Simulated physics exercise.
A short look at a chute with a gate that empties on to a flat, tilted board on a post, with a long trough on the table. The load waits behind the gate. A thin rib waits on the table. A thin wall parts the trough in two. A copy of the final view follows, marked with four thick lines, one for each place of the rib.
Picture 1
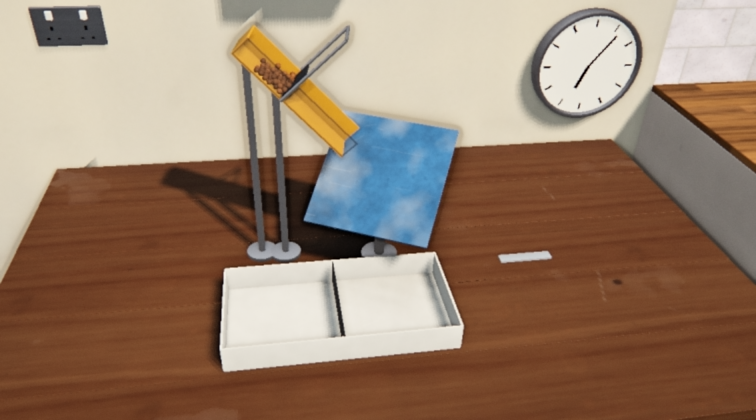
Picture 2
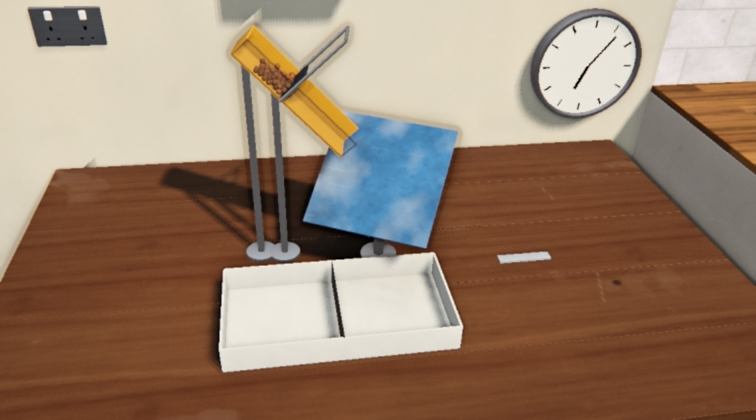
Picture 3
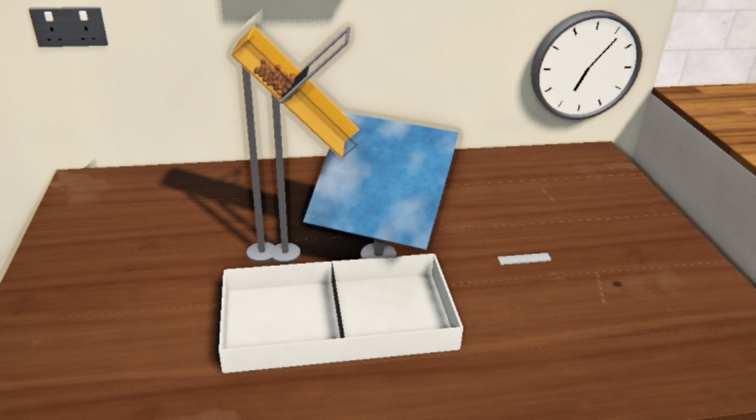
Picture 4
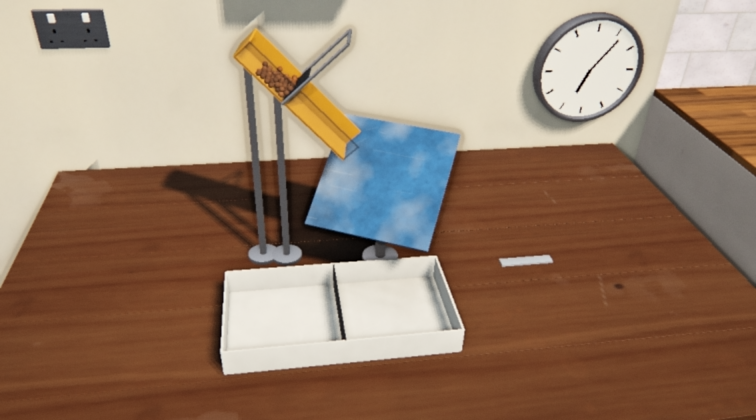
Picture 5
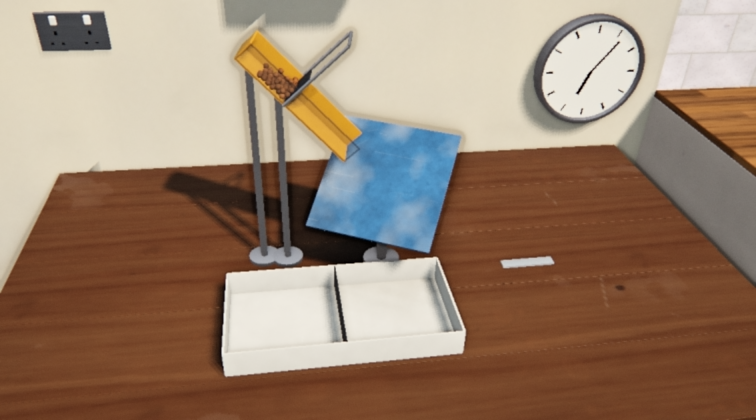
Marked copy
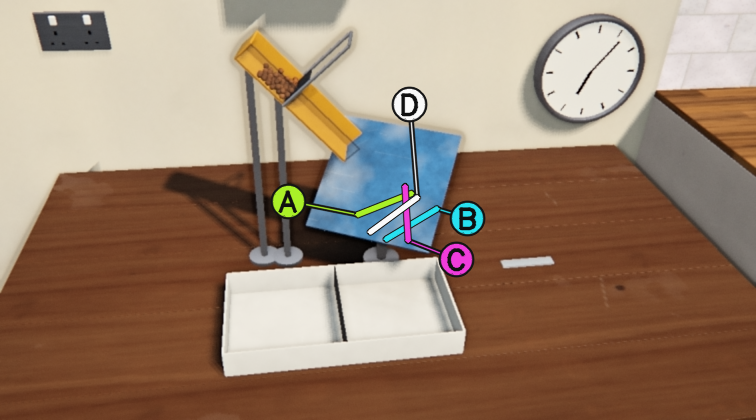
At first, a yellow chute on a stand holds small brown balls behind a gate, above a tilted blue board and a white trough split in two on a wooden table. The view then shifts very slightly, while the balls stay behind the shut gate and nothing else visibly moves.
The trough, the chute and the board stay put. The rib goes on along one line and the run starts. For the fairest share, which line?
The answer is line D.
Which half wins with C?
More lands on the right.
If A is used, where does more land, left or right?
More lands on the left.
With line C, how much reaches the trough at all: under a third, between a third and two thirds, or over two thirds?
Line C gives over two thirds.
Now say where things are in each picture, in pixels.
In the first frame, load behind the gate (280, 76), cereal balls; lip of the chute (343, 149), sloping fairly steeply.
In the second frame, middle of the board (381, 175), tilted fairly steeply; middle of its low edge (363, 234); of its high edge (398, 120).
In the third frame, front corners of the trough (220, 351) and (462, 328); front end of its middle wall (345, 339); gate still shut (304, 75).
In the fourth frame, middle of the load (282, 80); lip (344, 152).
In the fifth frame, middle of the load (283, 81); lip (345, 154).
On the marked copy, line A from (411, 193) to (357, 214); line B from (437, 208) to (386, 239); line C from (405, 186) to (408, 240); line D from (417, 197) to (370, 232).
With A, of what is caught, the larger part in the left half, about a tenth in the right.
With B, of what is caught, about a tenth in the left half, almost all in the right.
With C, of what is caught, about a tenth in the left half, almost all in the right.
With D, of what is caught, roughly half in the left half, roughly half in the right.
